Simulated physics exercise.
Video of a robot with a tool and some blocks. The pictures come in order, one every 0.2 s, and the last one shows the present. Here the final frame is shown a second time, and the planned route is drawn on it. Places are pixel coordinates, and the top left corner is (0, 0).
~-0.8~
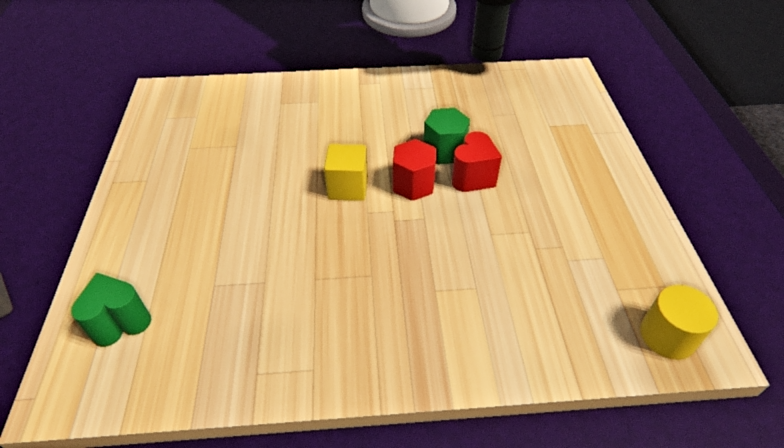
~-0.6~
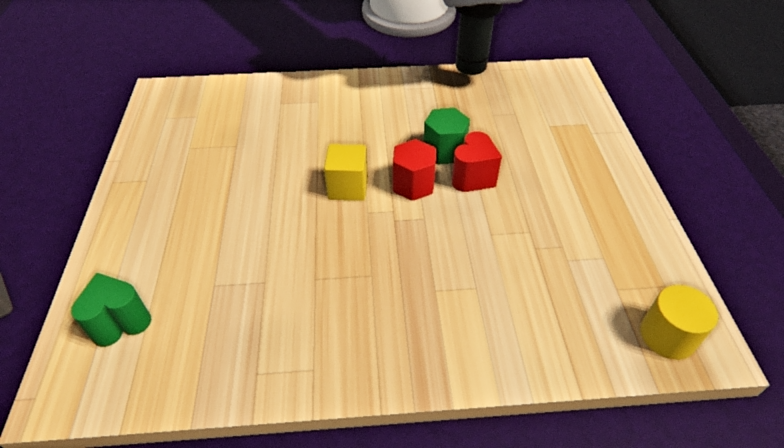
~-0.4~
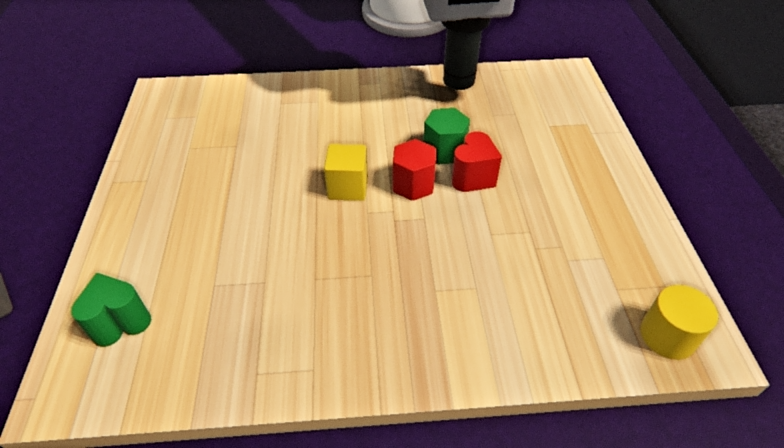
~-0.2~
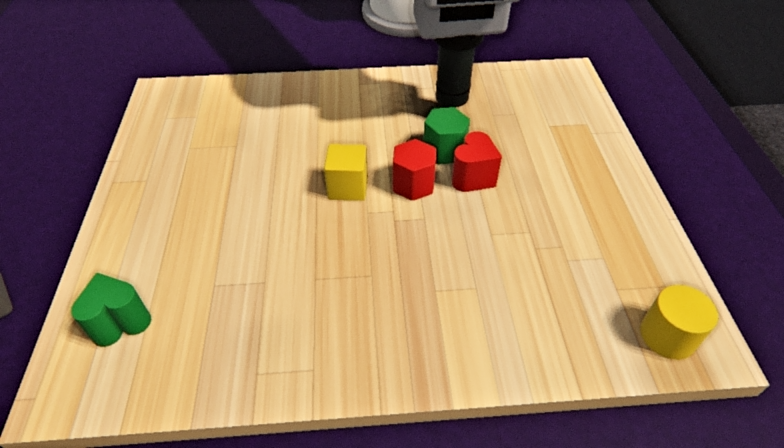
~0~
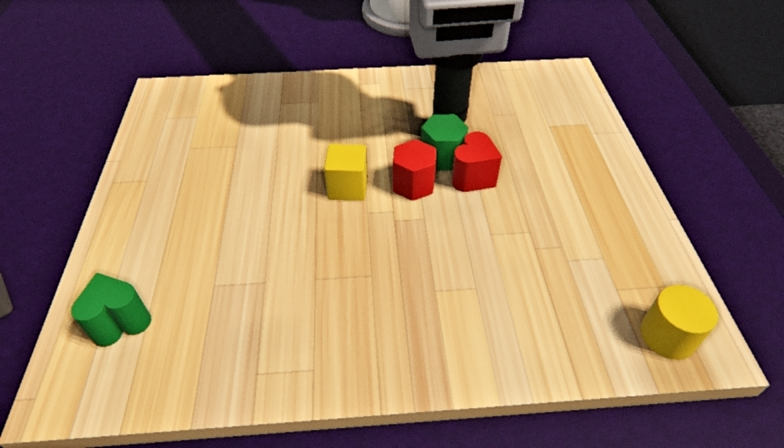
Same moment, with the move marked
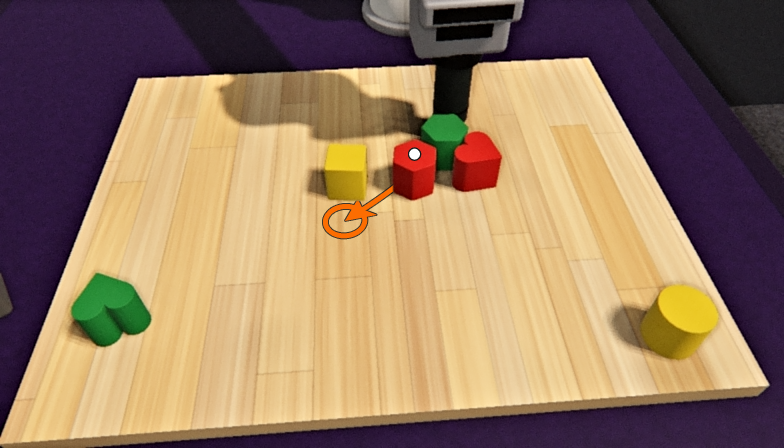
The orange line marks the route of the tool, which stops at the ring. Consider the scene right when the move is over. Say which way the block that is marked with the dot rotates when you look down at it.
With the clock.
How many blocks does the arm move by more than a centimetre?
Put simply, three or more blocks are moved more than 1 cm.
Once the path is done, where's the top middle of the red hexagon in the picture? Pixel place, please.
Answer: (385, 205).
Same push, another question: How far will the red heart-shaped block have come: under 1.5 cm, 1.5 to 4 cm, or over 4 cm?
The answer is under 1.5 cm.
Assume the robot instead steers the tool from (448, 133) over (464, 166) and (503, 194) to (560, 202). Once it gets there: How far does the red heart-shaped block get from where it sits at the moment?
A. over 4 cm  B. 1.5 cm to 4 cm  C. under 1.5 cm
Correct choice: A.
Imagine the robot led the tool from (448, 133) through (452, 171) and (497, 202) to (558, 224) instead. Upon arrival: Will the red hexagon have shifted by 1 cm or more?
Answer: Yes.
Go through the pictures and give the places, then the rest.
In the first frame, tool's lower end at (486, 55); yellow square block at (345, 157); red hexagon at (415, 154); green hexagon at (447, 120); red heart-shaped block at (478, 148).
In the second frame, tool at (471, 67); blocks still.
In the third frame, tool at (459, 82); blocks still.
In the fourth frame, tool at (452, 99); blocks still.
In the fifth frame, tool at (450, 118); yellow square block at (345, 157); red hexagon at (415, 154); green hexagon at (445, 127); red heart-shaped block at (478, 148).
Drawn move, from (448, 133) via (423, 162) and (388, 192), ending at (345, 221); the dot is on the red hexagon.
On the path given first. One third of the way, tool at (423, 147); red hexagon at (396, 182), turned 25° clockwise; green hexagon at (429, 160), turned 15° anticlockwise.
Two thirds of the way, tool at (388, 177); red hexagon at (388, 201), turned 60° clockwise; green hexagon at (426, 178), turned 45° anticlockwise.
At the end, tool at (344, 206); yellow square block at (332, 161), turned 45° clockwise; red hexagon at (385, 205), turned 45° clockwise; green hexagon at (425, 178), turned 45° anticlockwise; red heart-shaped block still.
